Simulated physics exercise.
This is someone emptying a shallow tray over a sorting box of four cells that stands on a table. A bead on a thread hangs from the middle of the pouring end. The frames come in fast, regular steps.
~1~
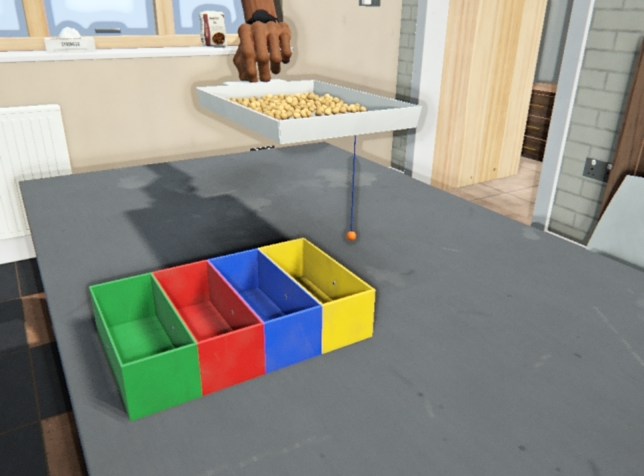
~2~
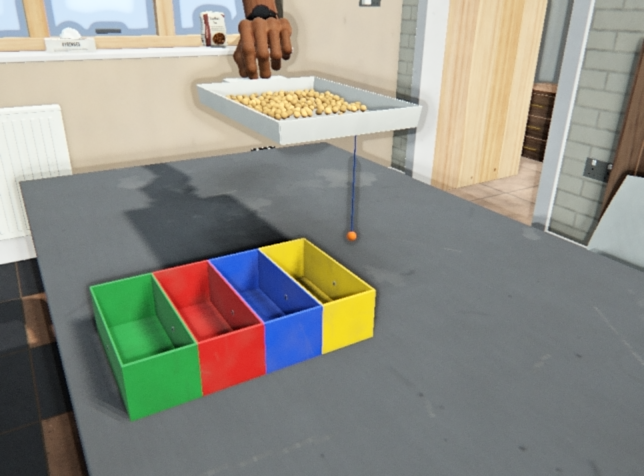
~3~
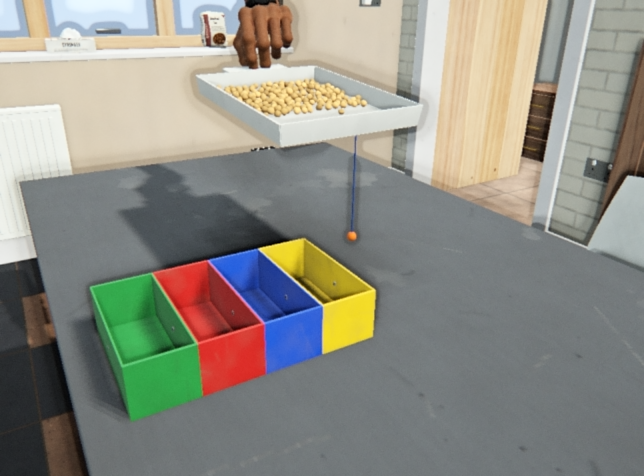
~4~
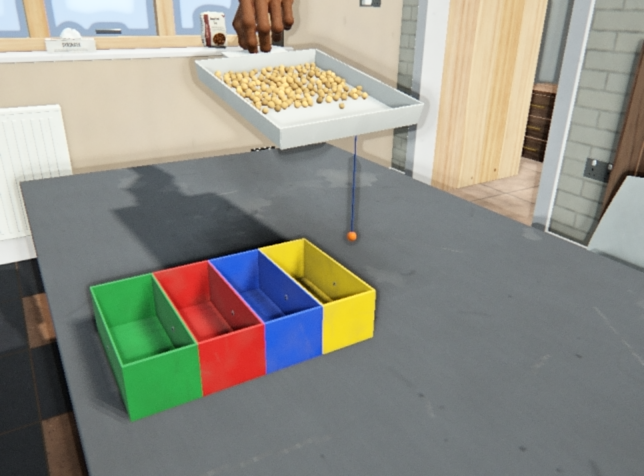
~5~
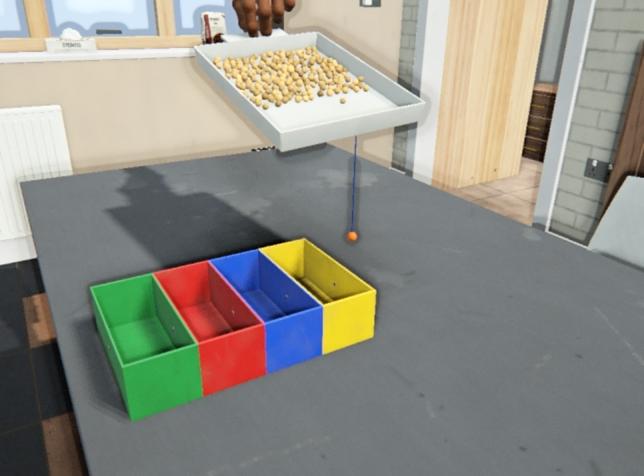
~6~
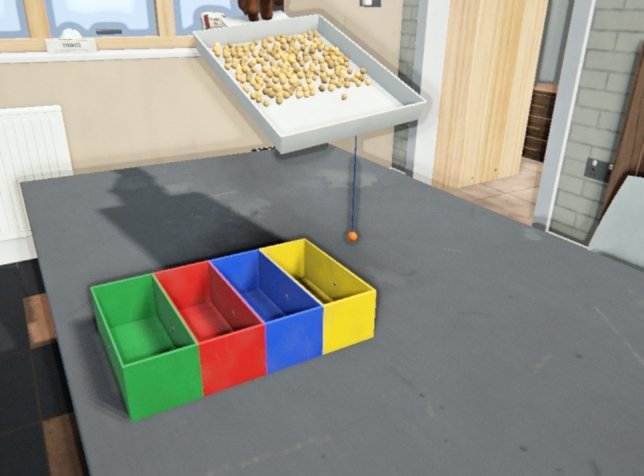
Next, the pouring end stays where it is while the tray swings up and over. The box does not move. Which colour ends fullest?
The yellow cell gets the most.
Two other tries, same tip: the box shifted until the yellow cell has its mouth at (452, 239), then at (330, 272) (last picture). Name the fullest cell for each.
First the cell in green, then the yellow one.
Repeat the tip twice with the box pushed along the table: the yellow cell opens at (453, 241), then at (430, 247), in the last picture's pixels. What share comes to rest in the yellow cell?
Near 0 % and 0 %.
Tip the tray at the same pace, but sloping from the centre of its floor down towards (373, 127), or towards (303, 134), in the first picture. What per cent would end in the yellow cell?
First some 0, then 70 per cent.
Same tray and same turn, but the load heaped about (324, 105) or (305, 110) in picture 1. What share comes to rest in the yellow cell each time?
The first gives 60 %, the second 60 %.
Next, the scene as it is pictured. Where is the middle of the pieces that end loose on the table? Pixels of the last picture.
Roughly at (400, 335).
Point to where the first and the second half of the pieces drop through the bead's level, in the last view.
First near (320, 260), later near (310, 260).
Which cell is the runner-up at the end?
Second comes the cell in blue.
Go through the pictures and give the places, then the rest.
Corners of the pouring end at (280, 120) and (418, 106), level; middle of the load at (285, 106), dried chickpeas; bead on its thread at (351, 236); green cell at (163, 376); red cell at (233, 354); blue cell at (294, 334); yellow cell at (348, 317), in the first picture.
Corners of the pouring end at (281, 121) and (418, 106), level; middle of the load at (285, 104), in the second picture.
Corners of the pouring end at (281, 123) and (419, 105), tipped barely, lowest at the left corner; middle of the load at (285, 97), in the third picture.
Corners of the pouring end at (282, 127) and (420, 103), tipped a little, lowest at the left corner; middle of the load at (286, 86), in the fourth picture.
Corners of the pouring end at (282, 131) and (422, 102), tipped clearly, lowest at the left corner; middle of the load at (286, 75), in the fifth picture.
Corners of the pouring end at (283, 134) and (423, 101), tipped clearly, lowest at the left corner; middle of the load at (294, 66); green cell at (164, 377); red cell at (234, 355); blue cell at (295, 335); yellow cell at (349, 317), in the sixth picture.
Soon after the last picture, tray tipped steeply; most on the tray; about a quarter falling or outside the box.
A little later, tray tipped past a quarter turn; about half on the tray; about a quarter in the yellow cell; a small part in the blue cell; about a quarter falling or outside the box.
Later still, tray tipped past a quarter turn; about two thirds in the yellow cell; about a quarter in the blue cell; about a quarter falling or outside the box.
At rest, tray tipped past a quarter turn; about two thirds in the yellow cell; about a quarter in the blue cell; none in the green cell; none in the red cell; about a quarter outside the box.
